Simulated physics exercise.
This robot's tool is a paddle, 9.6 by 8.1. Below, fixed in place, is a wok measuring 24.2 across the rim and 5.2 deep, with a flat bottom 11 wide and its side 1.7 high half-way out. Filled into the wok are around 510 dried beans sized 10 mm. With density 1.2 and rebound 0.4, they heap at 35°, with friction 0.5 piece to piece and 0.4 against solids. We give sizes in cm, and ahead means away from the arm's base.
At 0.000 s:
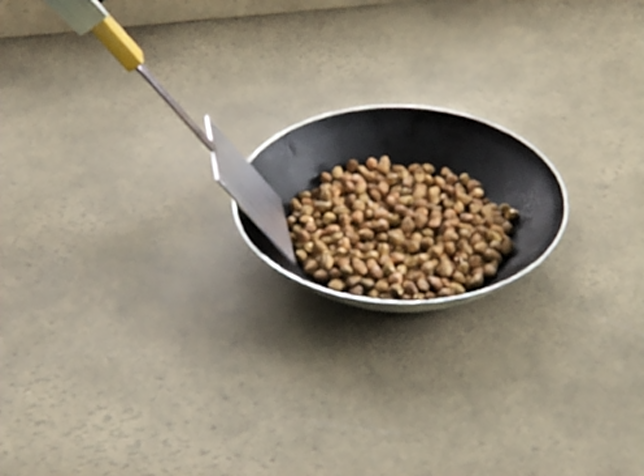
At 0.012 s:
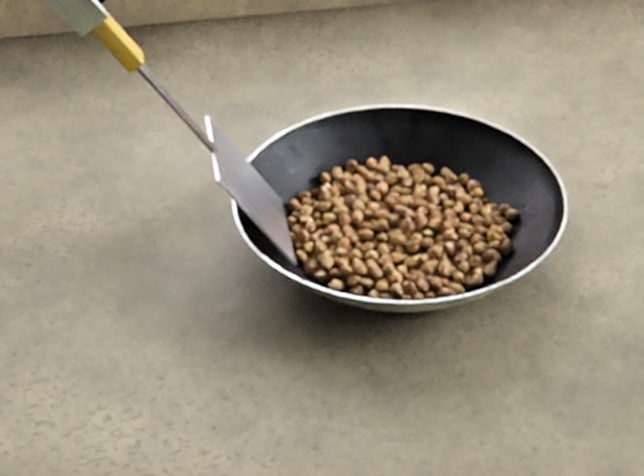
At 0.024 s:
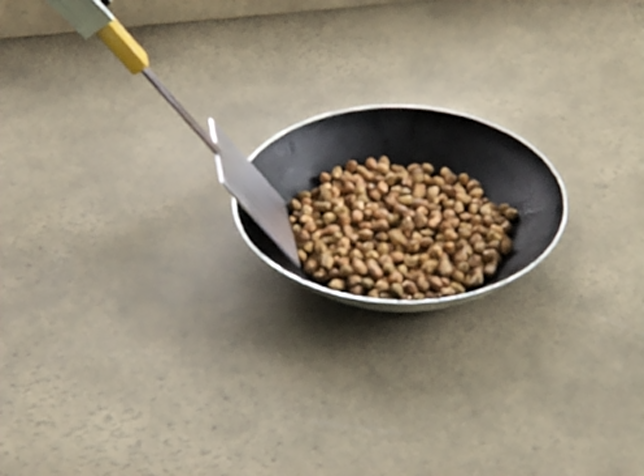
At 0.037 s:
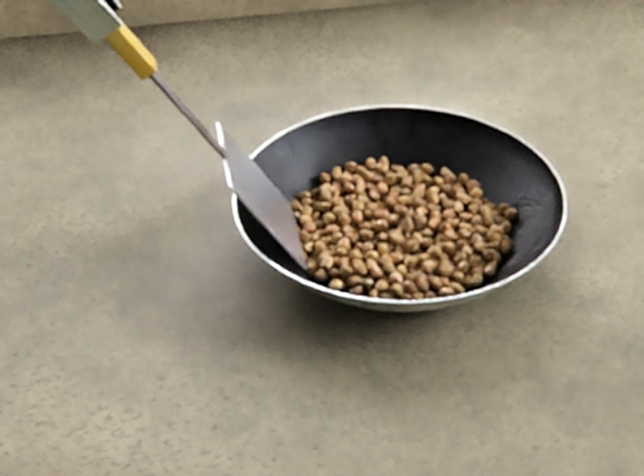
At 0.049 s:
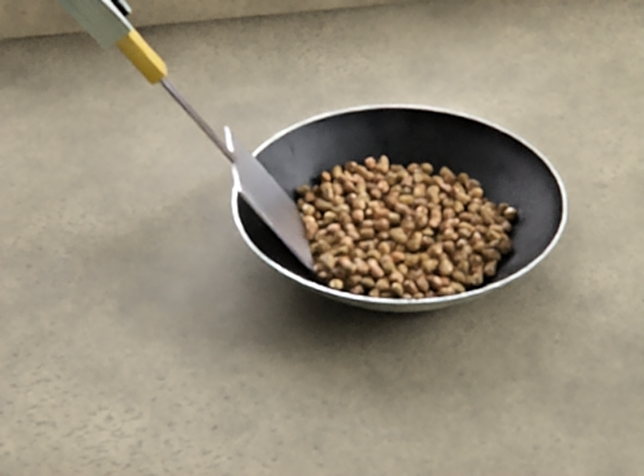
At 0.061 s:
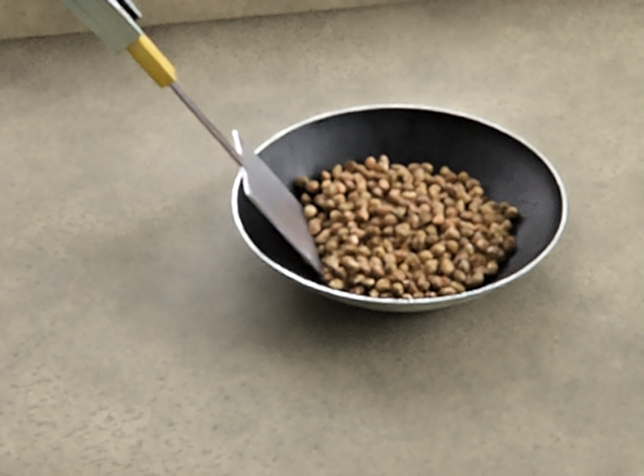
In a dark wok, a metal paddle slides slightly right against a heap of brown beans.
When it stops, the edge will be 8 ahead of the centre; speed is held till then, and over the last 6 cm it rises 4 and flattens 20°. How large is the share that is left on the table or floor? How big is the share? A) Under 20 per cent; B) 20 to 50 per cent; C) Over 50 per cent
(A) Under 20 per cent.
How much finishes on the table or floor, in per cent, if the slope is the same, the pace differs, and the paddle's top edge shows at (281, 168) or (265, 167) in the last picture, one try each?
I'd estimate close to 35 and 35 in a hundred.
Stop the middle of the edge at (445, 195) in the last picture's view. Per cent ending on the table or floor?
0 %, roughly.
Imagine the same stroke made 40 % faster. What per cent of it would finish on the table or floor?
Roughly 25 in a hundred.
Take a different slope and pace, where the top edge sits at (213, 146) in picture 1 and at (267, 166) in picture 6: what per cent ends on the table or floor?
About 35 per cent.
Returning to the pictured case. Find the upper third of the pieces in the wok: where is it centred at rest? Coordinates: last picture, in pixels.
(500, 196).
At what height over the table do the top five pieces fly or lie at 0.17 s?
Around 5 cm above the table.
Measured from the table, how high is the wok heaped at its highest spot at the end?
Height at rest: Roughly 6.0 cm.
After 0.17 s, sloping 58°, highest piece 5 above the table; 513 in the wok.
After 0.28 s, sloping 50°, highest piece 7 above the table; 504 in the wok, 9 on the blade or in flight.
After 0.54 s, sloping 38°, highest piece 6 above the table; 440 in the wok, 70 on the table or floor, 3 on the blade or in flight.
After 1.59 s, sloping 38°, highest piece 6 above the table; 440 in the wok, 73 on the table or floor.
In the end, 440 in the wok, 73 on the table or floor. That is 14 % on the table or floor.
